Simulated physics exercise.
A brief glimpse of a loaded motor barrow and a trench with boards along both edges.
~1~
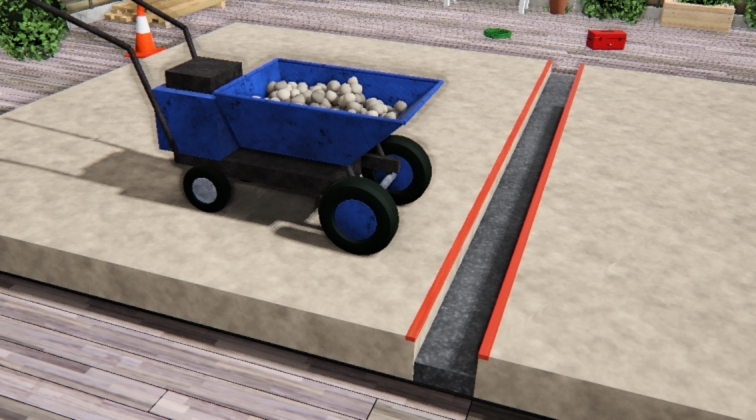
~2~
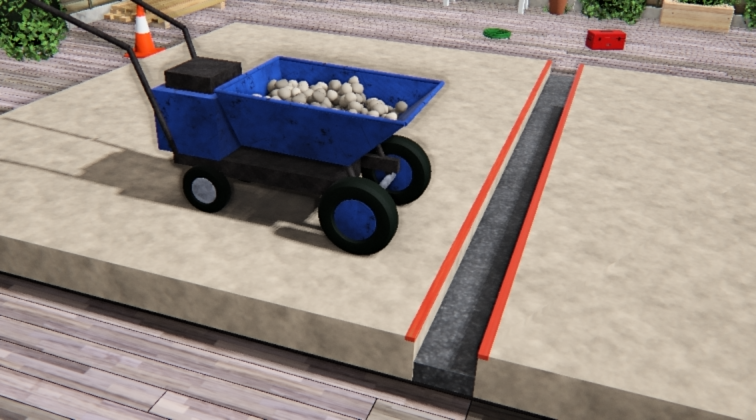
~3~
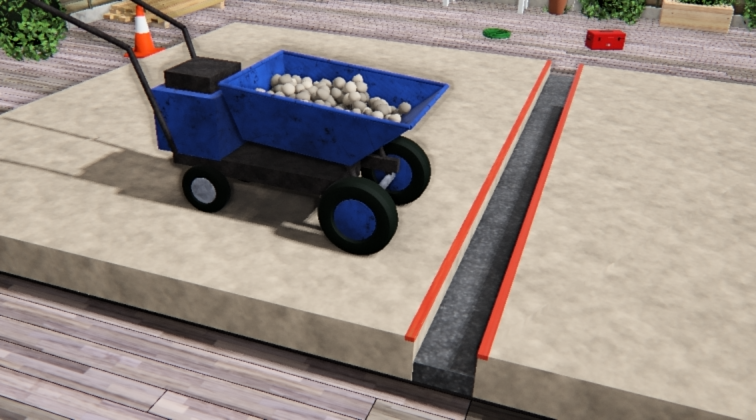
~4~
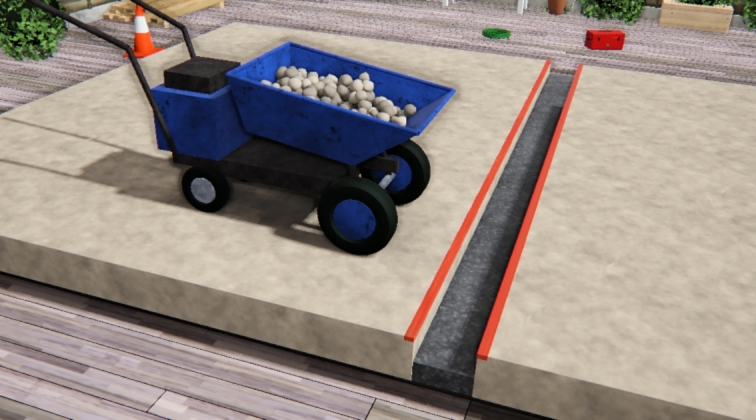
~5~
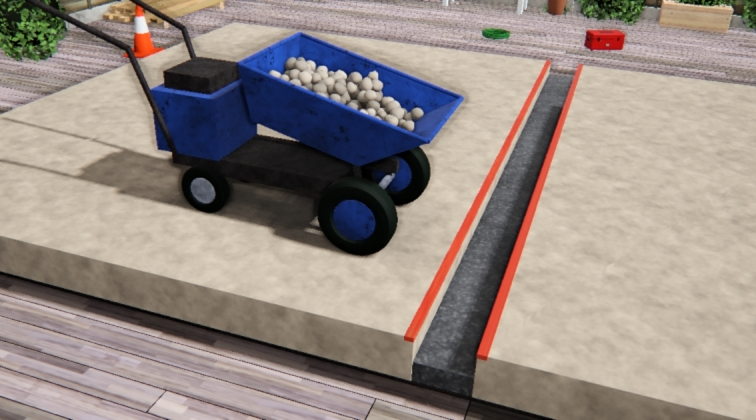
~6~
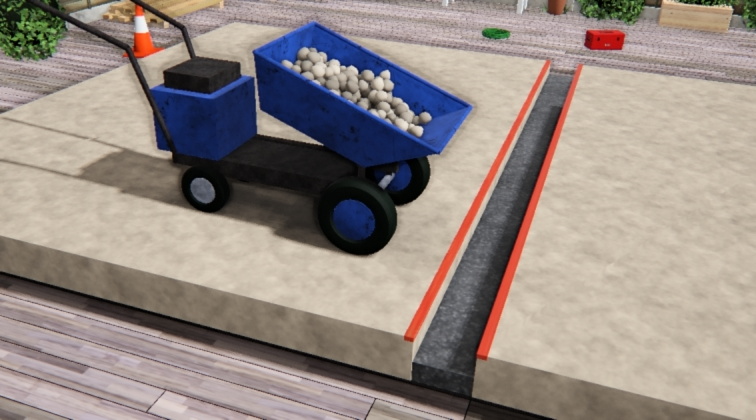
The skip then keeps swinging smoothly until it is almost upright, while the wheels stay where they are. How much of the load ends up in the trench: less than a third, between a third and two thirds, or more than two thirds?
As it goes, the trench's share is one to two thirds.
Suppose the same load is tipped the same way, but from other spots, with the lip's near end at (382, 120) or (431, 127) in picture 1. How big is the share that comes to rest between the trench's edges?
Roughly 70 per cent first, then roughly 10 per cent.
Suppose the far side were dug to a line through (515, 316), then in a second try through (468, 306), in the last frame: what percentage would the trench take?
About 70 %, then 10 %.
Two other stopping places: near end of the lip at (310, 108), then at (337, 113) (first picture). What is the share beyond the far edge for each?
Try 1: 0 %. Try 2: 0 %.
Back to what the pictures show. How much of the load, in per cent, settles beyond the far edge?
Roughly 40 percent.
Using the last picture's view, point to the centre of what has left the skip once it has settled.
Once nothing moves, the middle sits near (506, 250).
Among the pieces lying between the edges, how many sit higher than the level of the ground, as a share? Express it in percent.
Roughly 20 %.
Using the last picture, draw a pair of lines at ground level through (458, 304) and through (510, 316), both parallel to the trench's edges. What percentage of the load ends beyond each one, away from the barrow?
In order: Near 80 %, then 30 %.
Just after the last frame, skip tipped steeply; every one in the skip.
A moment on, skip tipped right over; roughly half in the skip; roughly a third in or heaped over the trench; roughly a quarter beyond it; just a few falling.
Further on, skip tipped right over; about a tenth in the skip; roughly half in or heaped over the trench; roughly a third beyond it.
When it is over, skip tipped right over; about a tenth in the skip; roughly half in or heaped over the trench; roughly a third beyond it.
